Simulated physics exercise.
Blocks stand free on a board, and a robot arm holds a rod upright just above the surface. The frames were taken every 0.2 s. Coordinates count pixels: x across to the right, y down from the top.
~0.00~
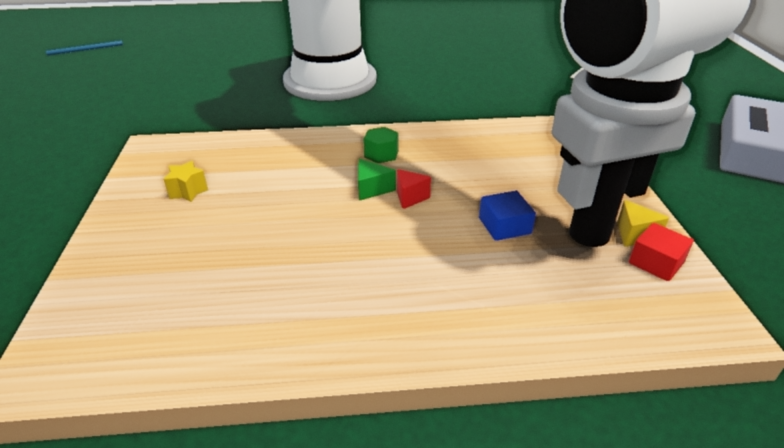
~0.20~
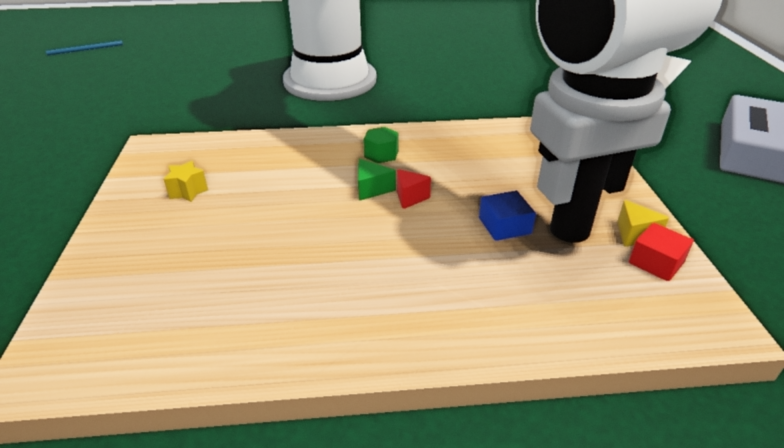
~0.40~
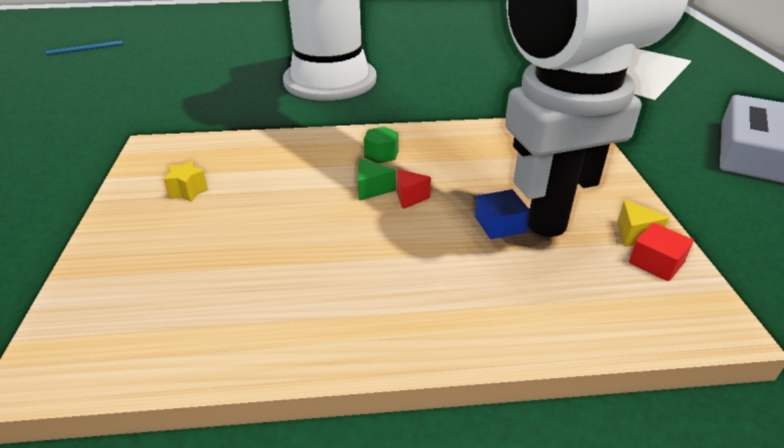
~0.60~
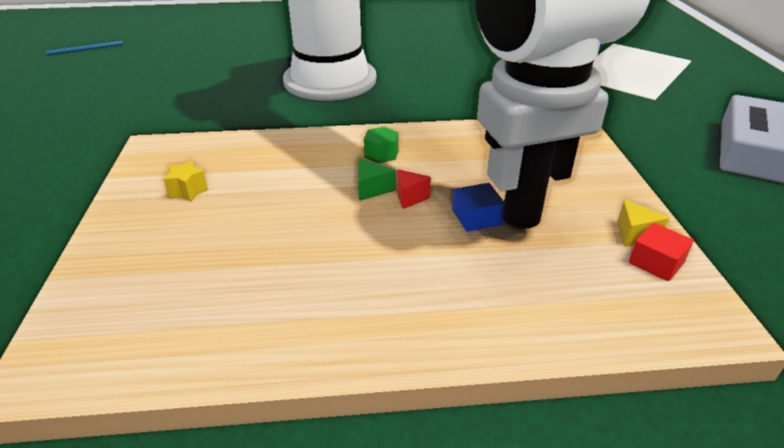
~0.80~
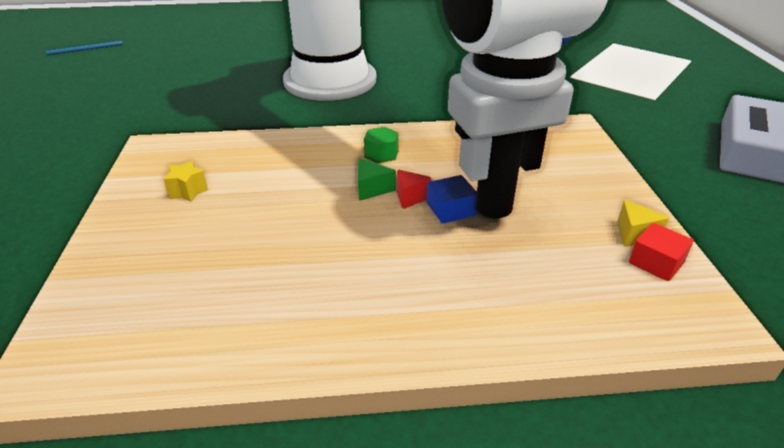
On a wooden board, a robot arm moving its rod left to the blue block, then pushing it beside the red triangle.
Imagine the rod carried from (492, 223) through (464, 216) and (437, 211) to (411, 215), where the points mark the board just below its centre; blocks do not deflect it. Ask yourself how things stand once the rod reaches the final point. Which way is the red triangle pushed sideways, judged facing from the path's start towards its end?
So, looking from the first point of the path to the last, the red triangle moves rightwards.
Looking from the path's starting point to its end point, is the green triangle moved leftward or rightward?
To the path's right.
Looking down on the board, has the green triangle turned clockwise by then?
I believe not.
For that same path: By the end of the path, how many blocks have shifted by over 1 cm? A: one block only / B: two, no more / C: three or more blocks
Correct choice: C.
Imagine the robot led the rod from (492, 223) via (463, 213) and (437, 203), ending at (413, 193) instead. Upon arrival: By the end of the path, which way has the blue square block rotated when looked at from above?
Turns anticlockwise.
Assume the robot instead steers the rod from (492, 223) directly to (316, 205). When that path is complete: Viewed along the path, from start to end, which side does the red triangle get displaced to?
Sideways, to the right.
On the path given first. Halfway along, rod at (452, 199); green triangle at (362, 165), turned 45° anticlockwise; red triangle at (386, 166), turned 30° clockwise; blue square block at (413, 180).
At the end, rod at (411, 200); green triangle at (350, 161), turned 60° anticlockwise; red triangle at (379, 159), turned 35° clockwise; blue square block at (380, 175), turned 25° clockwise.
